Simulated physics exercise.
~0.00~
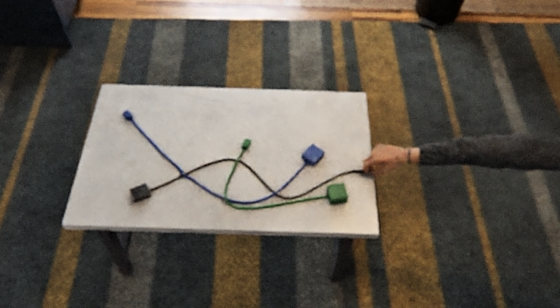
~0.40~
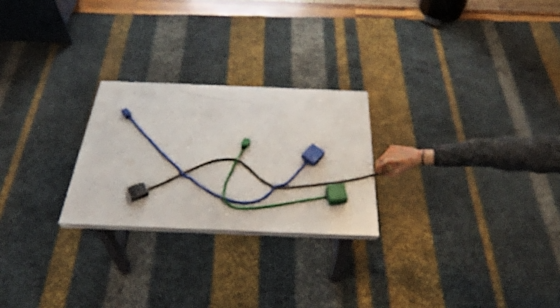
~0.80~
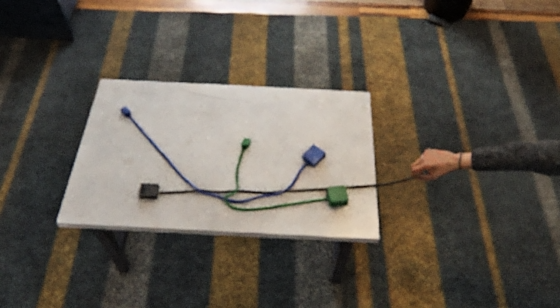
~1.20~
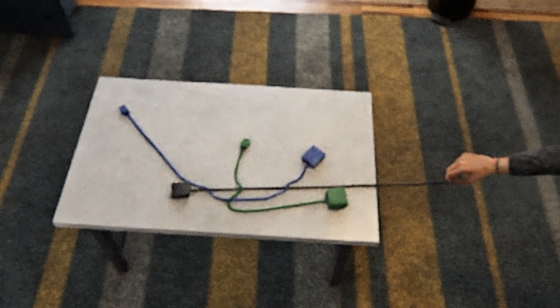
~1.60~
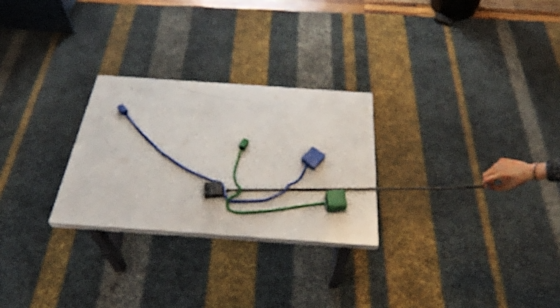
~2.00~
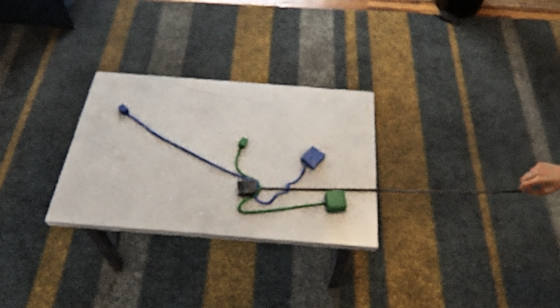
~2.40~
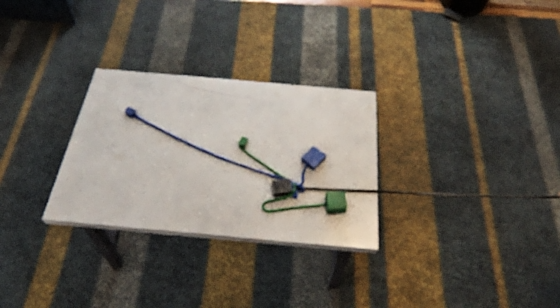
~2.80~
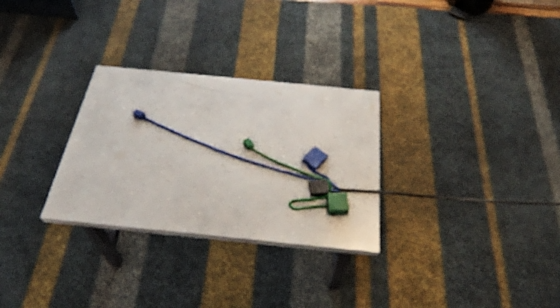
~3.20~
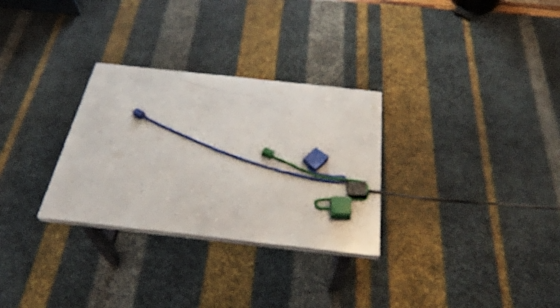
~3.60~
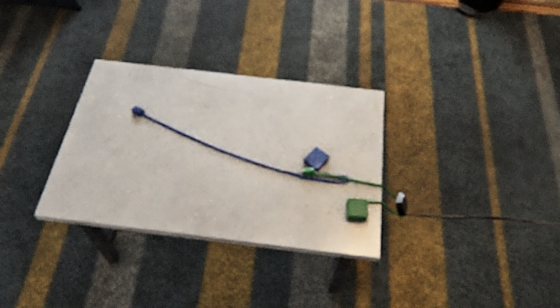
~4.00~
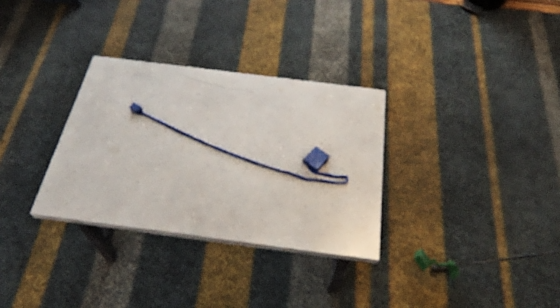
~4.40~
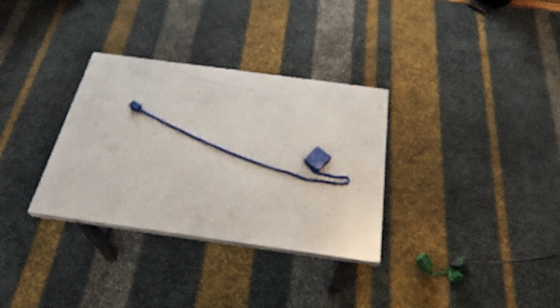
A hand pulls the black lead off the right edge, dragging the green one down too.
